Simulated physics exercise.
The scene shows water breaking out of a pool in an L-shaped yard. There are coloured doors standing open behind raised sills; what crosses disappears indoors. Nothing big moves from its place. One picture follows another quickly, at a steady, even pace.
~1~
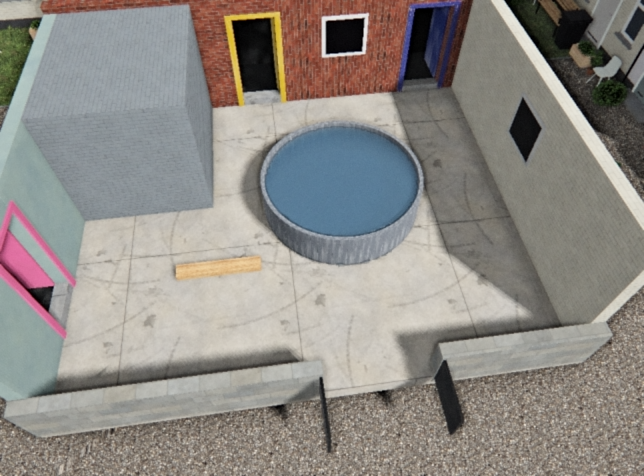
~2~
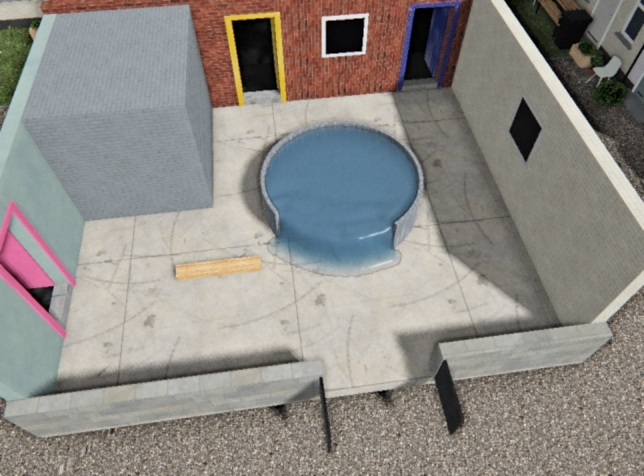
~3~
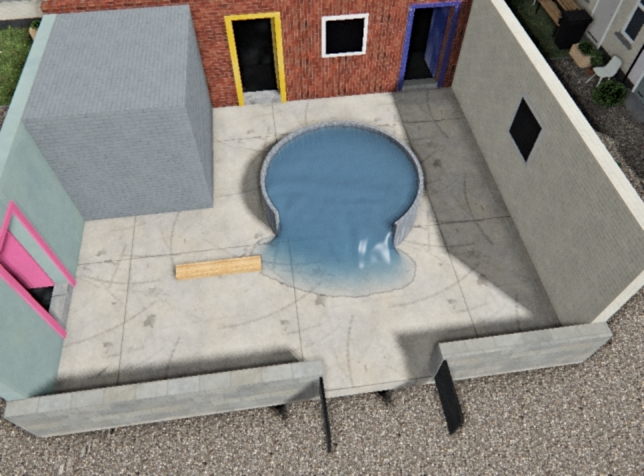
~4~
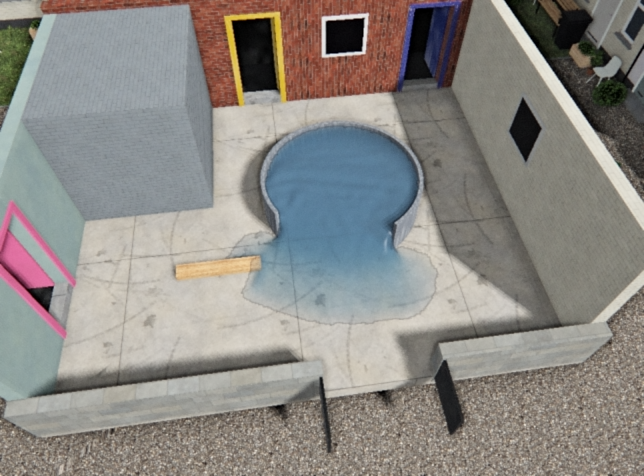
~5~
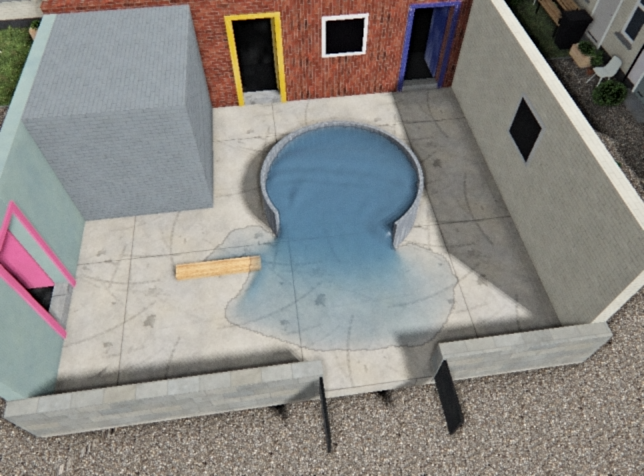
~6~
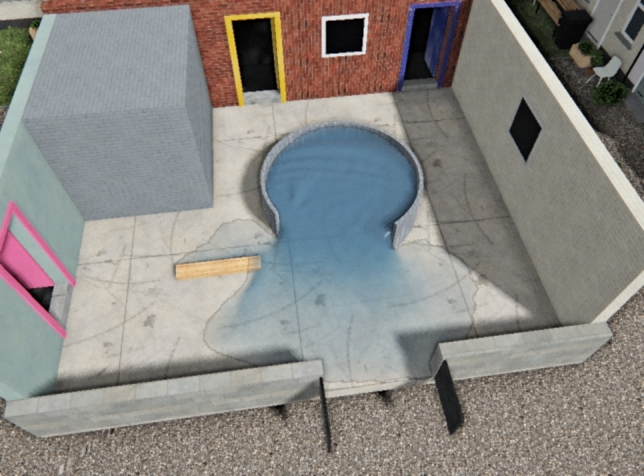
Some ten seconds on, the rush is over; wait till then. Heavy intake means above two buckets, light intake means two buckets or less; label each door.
Labels: Pink door: Light, yellow door: Light, blue door: Light.
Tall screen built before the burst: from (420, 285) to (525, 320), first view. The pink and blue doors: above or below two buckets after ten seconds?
Reading - pink door: Comes in low; blue door: Comes in low.
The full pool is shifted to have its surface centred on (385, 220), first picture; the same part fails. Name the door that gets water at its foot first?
First: The pink-painted one.
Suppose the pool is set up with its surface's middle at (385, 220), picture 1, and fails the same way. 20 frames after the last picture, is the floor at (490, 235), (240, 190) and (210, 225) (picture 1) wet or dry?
In order, the three spots end up waterlogged, untouched and untouched.
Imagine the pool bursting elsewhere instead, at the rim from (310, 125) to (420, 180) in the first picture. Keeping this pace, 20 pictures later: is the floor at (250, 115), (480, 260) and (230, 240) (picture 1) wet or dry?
Listed order gives sopping; sopping; left alone.
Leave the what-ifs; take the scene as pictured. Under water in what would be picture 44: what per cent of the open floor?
It comes out near 75 percent.
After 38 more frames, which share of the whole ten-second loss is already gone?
My guess would be around 75 percent.
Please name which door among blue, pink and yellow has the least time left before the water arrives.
The door marked pink.
A moment on, water covers 35 % of the floor; the pink door not reached, the yellow door not reached, the blue door not reached.
Next, water covers 40 % of the floor; the pink door not reached, the yellow door not reached, the blue door not reached.
Then, water covers 50 % of the floor; the pink door wet at the sill, nothing in, the yellow door not reached, the blue door not reached.
Later, water covers 75 % of the floor; the pink door under two buckets in, the yellow door not reached, the blue door not reached.
In the end, water covers 95 % of the floor; the pink door under two buckets in, the yellow door wet at the sill, nothing in, the blue door wet at the sill, nothing in.
